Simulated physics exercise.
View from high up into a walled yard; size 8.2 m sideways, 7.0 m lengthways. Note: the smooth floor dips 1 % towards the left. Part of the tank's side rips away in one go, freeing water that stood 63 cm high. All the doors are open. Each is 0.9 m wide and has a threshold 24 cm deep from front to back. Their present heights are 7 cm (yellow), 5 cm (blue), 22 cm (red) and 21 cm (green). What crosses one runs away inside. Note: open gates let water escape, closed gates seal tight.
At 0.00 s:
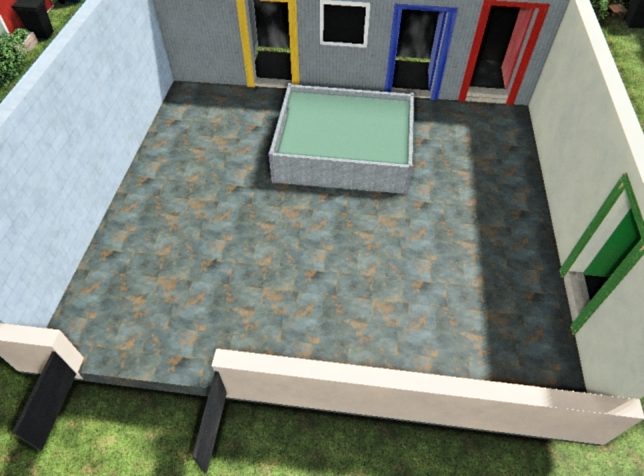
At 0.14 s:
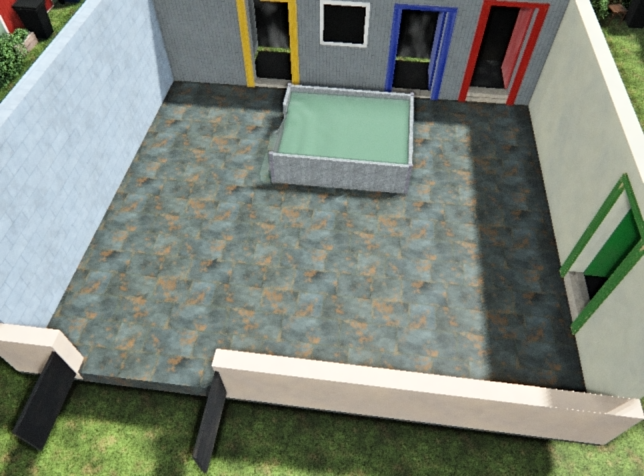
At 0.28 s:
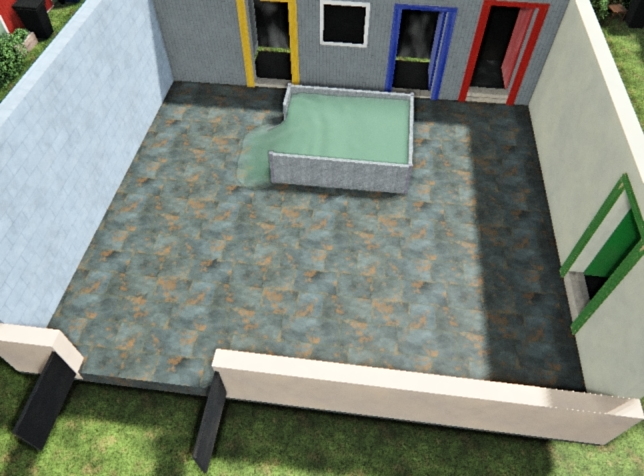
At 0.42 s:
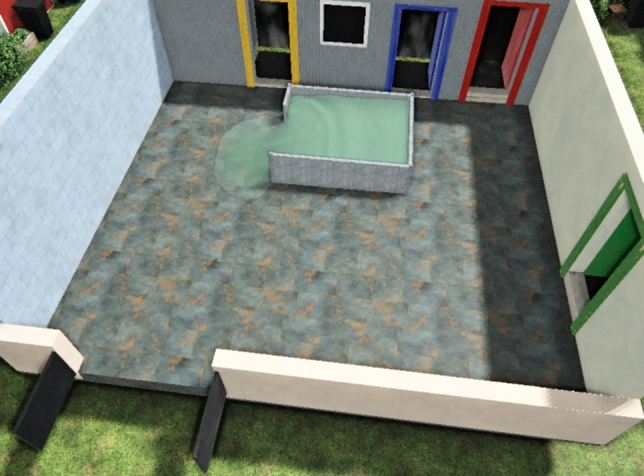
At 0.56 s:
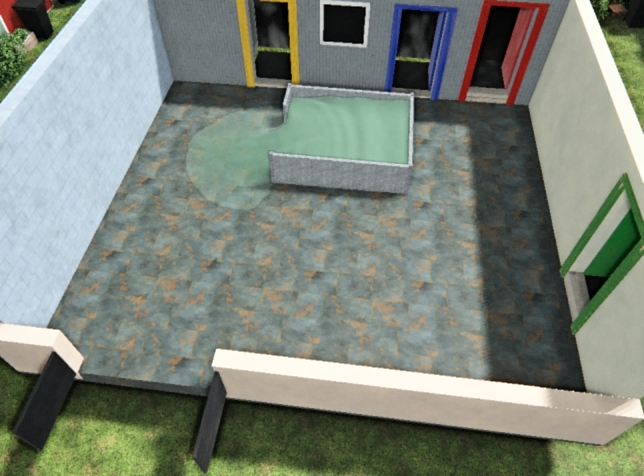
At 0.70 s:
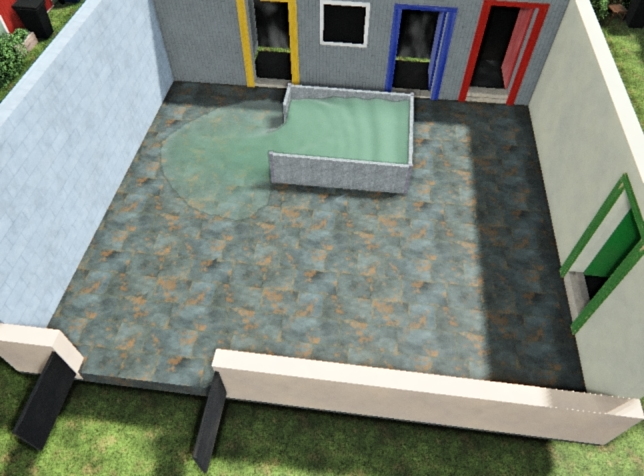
A walled yard with open coloured doors held a tank of still, greenish water until part of its left side broke open, and the water poured out and spread leftward across the floor in a rounded sheet.
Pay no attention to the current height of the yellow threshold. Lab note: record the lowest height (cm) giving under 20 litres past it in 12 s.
Lowest height: 5 cm.
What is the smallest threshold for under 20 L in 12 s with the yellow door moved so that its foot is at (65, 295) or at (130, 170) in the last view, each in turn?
Around 13.0 and 28 cm respectively.
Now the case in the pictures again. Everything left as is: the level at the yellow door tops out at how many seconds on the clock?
9.5 s.
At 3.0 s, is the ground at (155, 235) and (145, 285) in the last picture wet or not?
In turn: Flooded, wet.
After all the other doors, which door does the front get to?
I'd say the green door.
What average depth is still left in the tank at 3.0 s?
The average depth is some 26 cm.
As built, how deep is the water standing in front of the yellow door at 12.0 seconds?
Roughly 6.5 cm deep.
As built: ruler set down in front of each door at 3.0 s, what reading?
At the yellow door the depth is 3 cm, at blue 0 cm, at red 0 cm and at green 0 cm.
After 1.4 s water covers 20 % of the floor, deepest (36 cm) near (275, 163); 1 cm at the yellow door, 0 litres in over its 7 cm threshold.
After 3.0 s water covers 30 % of the floor, deepest (38 cm) near (173, 84); 3 cm at the yellow door, 0 litres in over its 7 cm threshold.
After 12.0 s water covers 95 % of the floor, deepest (10 cm) near (41, 340); 6 cm at the yellow door, 3 litres in over its 7 cm threshold.
At the yellow door as built, the water arrived by 1.3 s and peaked near 8 cm at 9.4 s.
Run again over the same 12 s with other heights there, 33 litres in over 4 cm, 13 litres over 5.5 cm. The limit of 20 litres is kept from about 5 cm up.
